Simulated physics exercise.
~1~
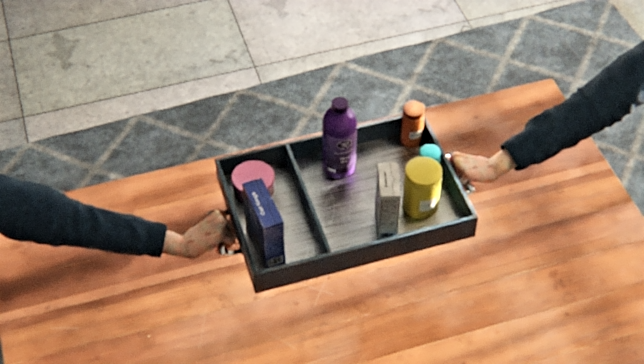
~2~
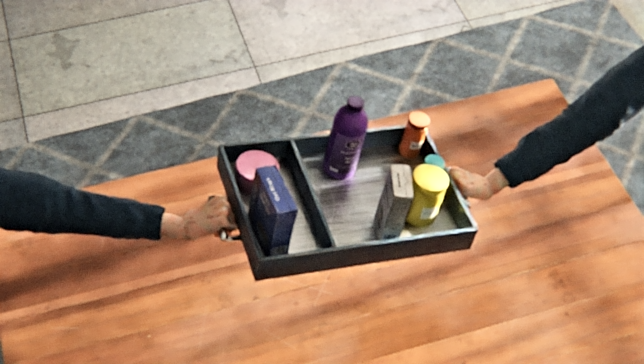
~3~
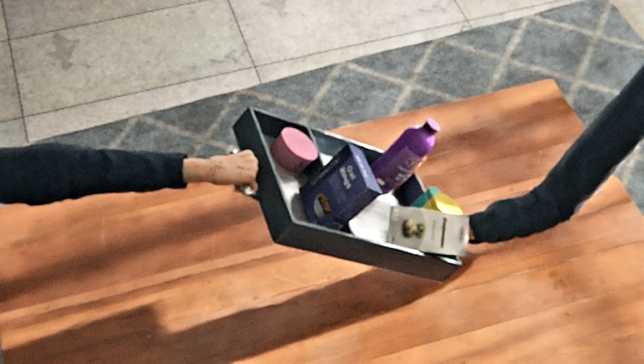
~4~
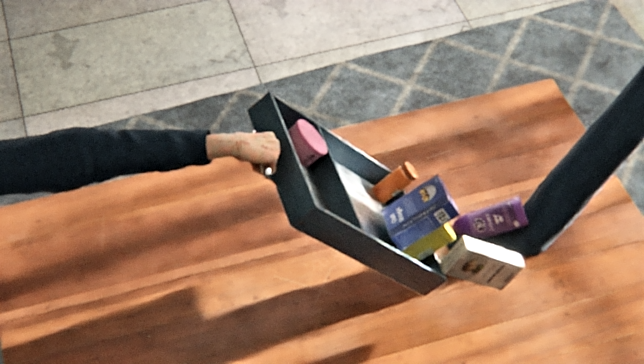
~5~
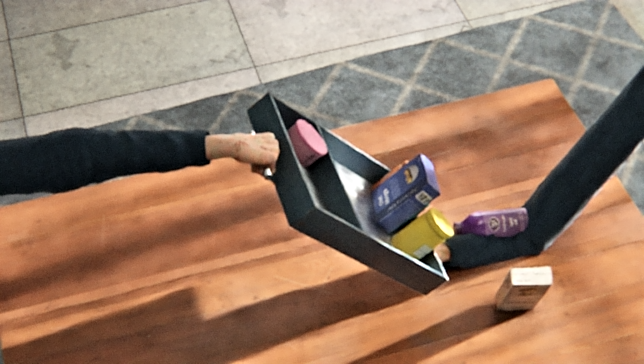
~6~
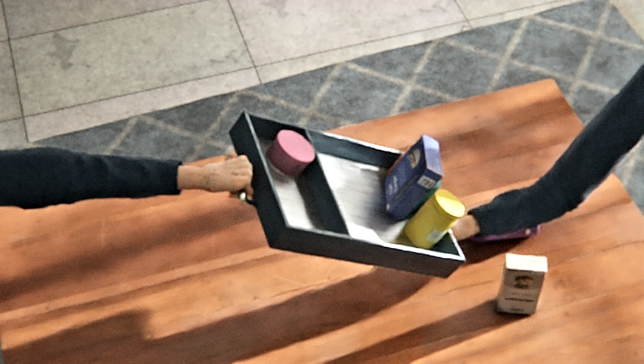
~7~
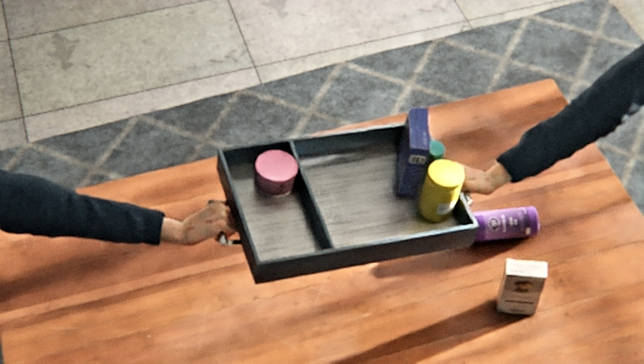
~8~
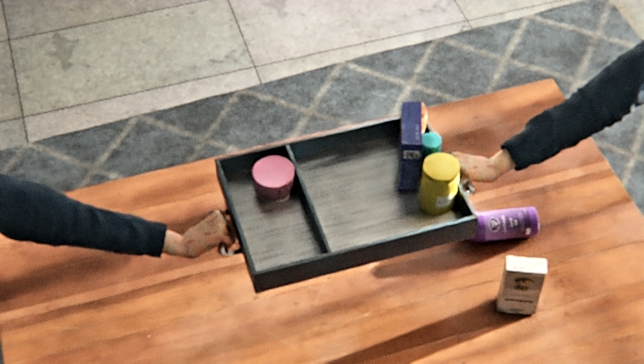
In this clip, two hands tip a dark divided crate steeply down to the right, and items slide and tumble before a purple bottle and a white packet drop onto the wooden table. The hands level the crate, with the blue packet upside down inside near the right end.
